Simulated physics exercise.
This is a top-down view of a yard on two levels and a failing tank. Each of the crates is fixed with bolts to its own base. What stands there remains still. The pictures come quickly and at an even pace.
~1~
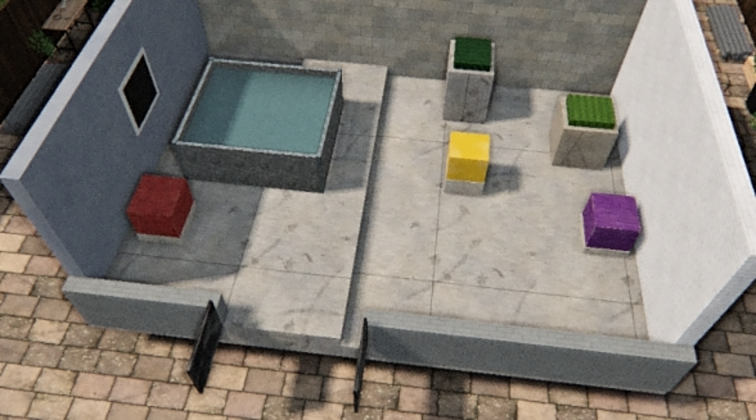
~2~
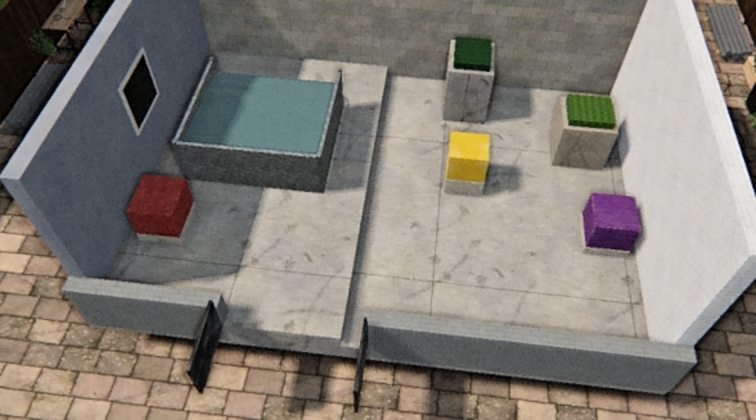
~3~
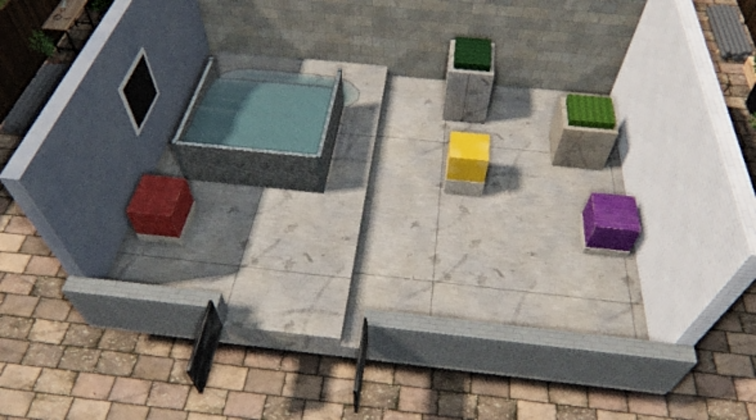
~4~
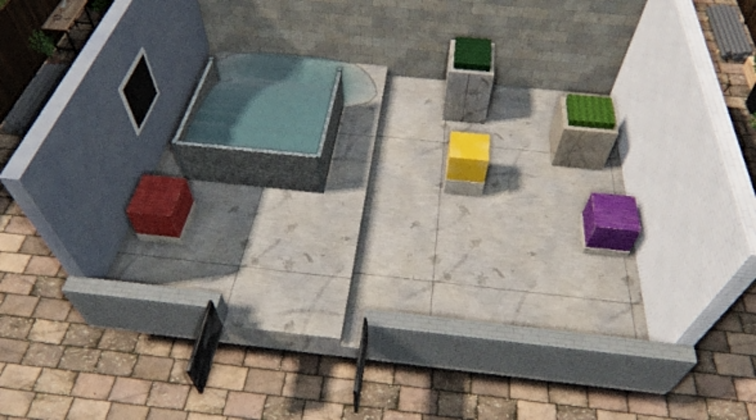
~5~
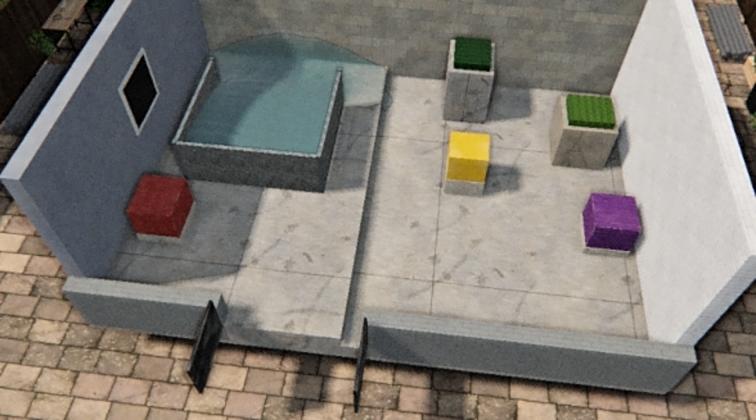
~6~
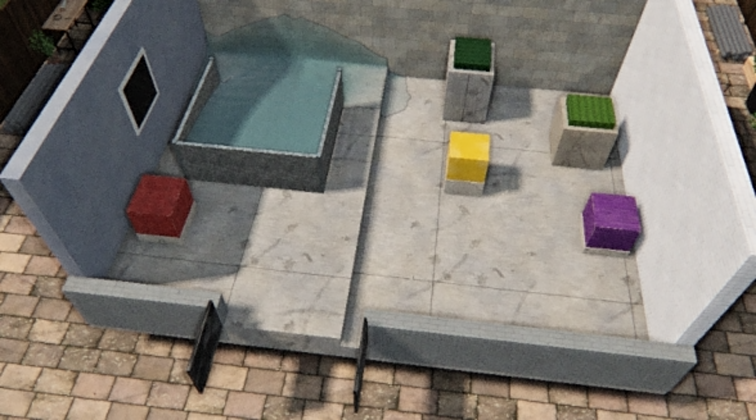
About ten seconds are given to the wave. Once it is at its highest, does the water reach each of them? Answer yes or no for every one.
Yellow crate: No, it stays dry; purple crate: Yes, it gets wet; red crate: Yes, it gets wet.
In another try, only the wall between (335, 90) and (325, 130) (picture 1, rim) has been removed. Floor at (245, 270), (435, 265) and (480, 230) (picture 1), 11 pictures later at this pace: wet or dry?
In turn: Clear, wet, wet.
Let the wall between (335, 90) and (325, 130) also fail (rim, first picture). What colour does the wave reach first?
The crate marked yellow.
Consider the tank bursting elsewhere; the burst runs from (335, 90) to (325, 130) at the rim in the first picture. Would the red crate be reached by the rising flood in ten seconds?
The red one is not reached.
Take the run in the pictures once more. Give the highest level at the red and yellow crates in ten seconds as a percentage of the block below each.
I'd put it at some 180 % for one and some 60 % for the other, in that order.
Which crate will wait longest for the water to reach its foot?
The one in purple, as I see it.
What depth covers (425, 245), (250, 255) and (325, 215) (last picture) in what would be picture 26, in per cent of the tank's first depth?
First spot 4 %, second 0 %, third 2 %.
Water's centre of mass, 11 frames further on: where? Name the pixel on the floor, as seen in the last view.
(293, 103).
A moment on, water covers 15 % of the floor; the yellow crate not reached, the purple crate not reached, the red crate not reached.
Next, water covers 30 % of the floor; the yellow crate water round its plinth, the purple crate not reached, the red crate water round its plinth.
Then, water covers 65 % of the floor; the yellow crate water round its plinth, the purple crate water round its plinth, the red crate water round its plinth.
Later, water covers 85 % of the floor; the yellow crate water round its plinth, the purple crate water round its plinth, the red crate water round its plinth.
In the end, water covers 95 % of the floor; the yellow crate stayed above the water, the purple crate was topped, the red crate was topped.
